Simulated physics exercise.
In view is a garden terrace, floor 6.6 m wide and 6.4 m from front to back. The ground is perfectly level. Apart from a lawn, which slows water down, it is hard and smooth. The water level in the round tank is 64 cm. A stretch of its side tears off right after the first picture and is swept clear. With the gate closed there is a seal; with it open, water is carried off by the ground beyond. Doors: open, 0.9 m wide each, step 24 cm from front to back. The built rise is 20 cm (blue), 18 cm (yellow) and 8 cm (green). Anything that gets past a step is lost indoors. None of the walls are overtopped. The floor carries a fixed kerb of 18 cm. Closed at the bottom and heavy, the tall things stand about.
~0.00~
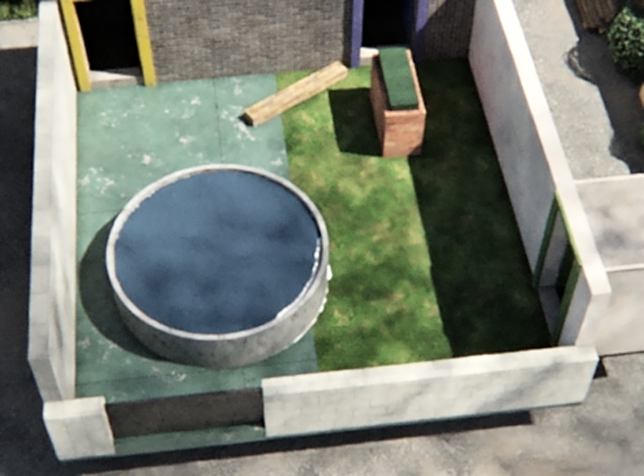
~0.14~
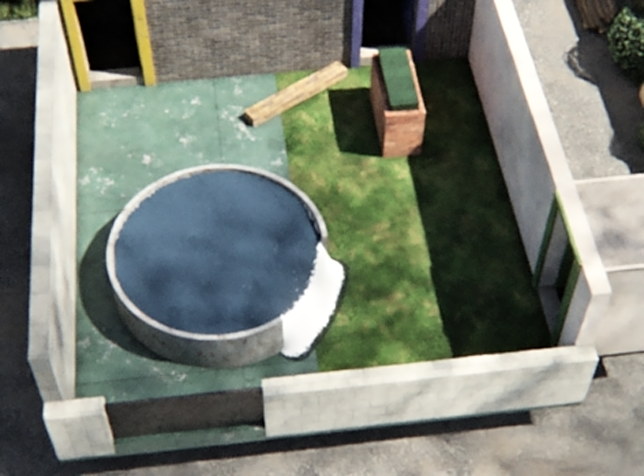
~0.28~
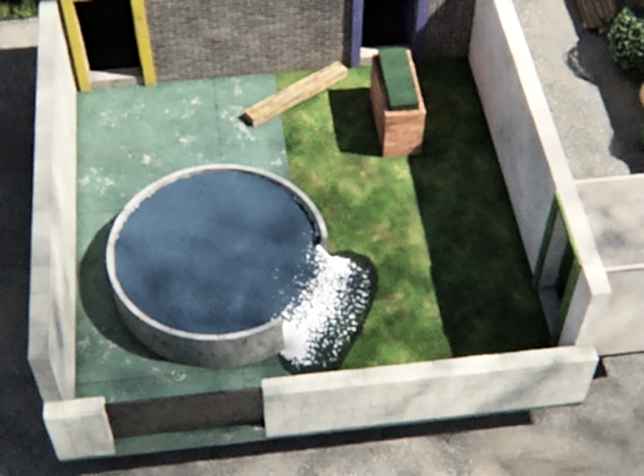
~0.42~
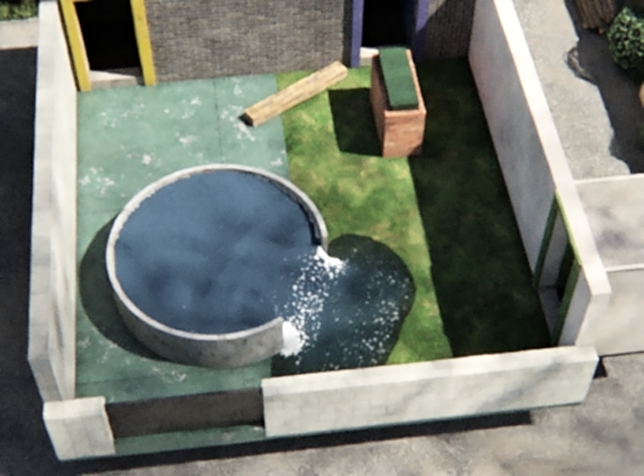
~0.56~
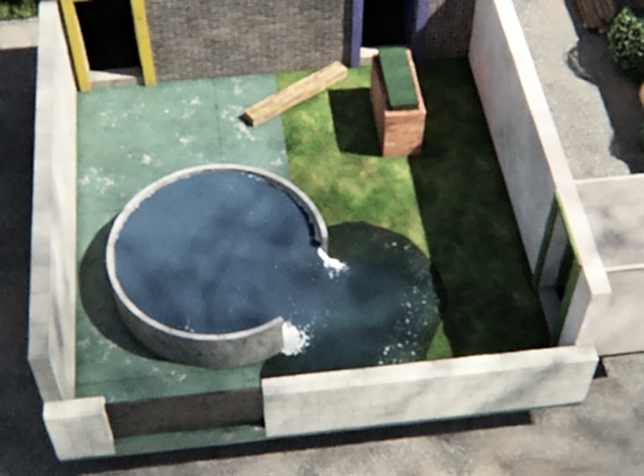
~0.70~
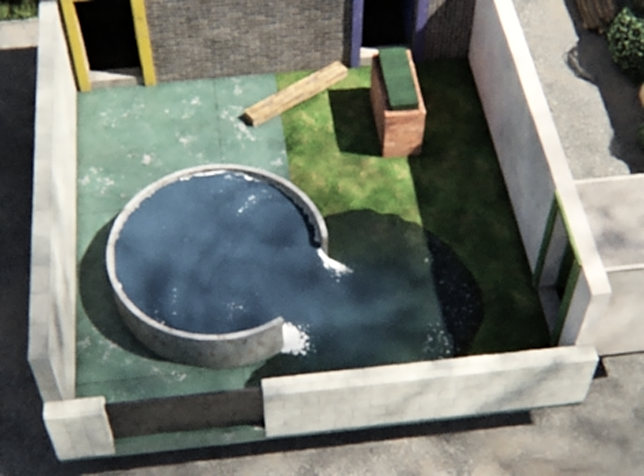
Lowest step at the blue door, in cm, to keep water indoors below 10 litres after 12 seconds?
Roughly 13.5 cm.
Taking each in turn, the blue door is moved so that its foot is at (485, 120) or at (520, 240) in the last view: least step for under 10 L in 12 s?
14.0 and 18 cm.
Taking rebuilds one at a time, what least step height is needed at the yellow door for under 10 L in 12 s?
Yellow - roughly 7.5 cm.
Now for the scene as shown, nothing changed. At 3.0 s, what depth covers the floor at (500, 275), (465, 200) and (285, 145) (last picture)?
About 27, 8 and 0 cm.
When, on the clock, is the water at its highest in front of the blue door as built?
7.5 s.
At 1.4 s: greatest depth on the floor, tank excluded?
Around 35 centimetres.
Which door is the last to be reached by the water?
That would be the yellow one, last in line.
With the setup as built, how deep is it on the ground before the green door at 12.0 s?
Lab note: Depth approx. 10.5 cm.
After 1.4 s water covers 30 % of the floor, deepest (35 cm) near (320, 316); it has not reached the blue door.
After 3.0 s water covers 40 % of the floor, deepest (40 cm) near (544, 381); it has not reached the blue door.
After 12.0 s water covers 100 % of the floor, deepest (15 cm) near (77, 94); 12 cm at the blue door, 0 litres in over its 20 cm step.
At the blue door as built, the water arrived by 5.1 s and peaked near 16 cm at 7.6 s.
With a step of 11 cm, 34 litres would have come in within the 12 s; with 14.5 cm, 4 litres. So under 10 litres takes about 13.5 cm.
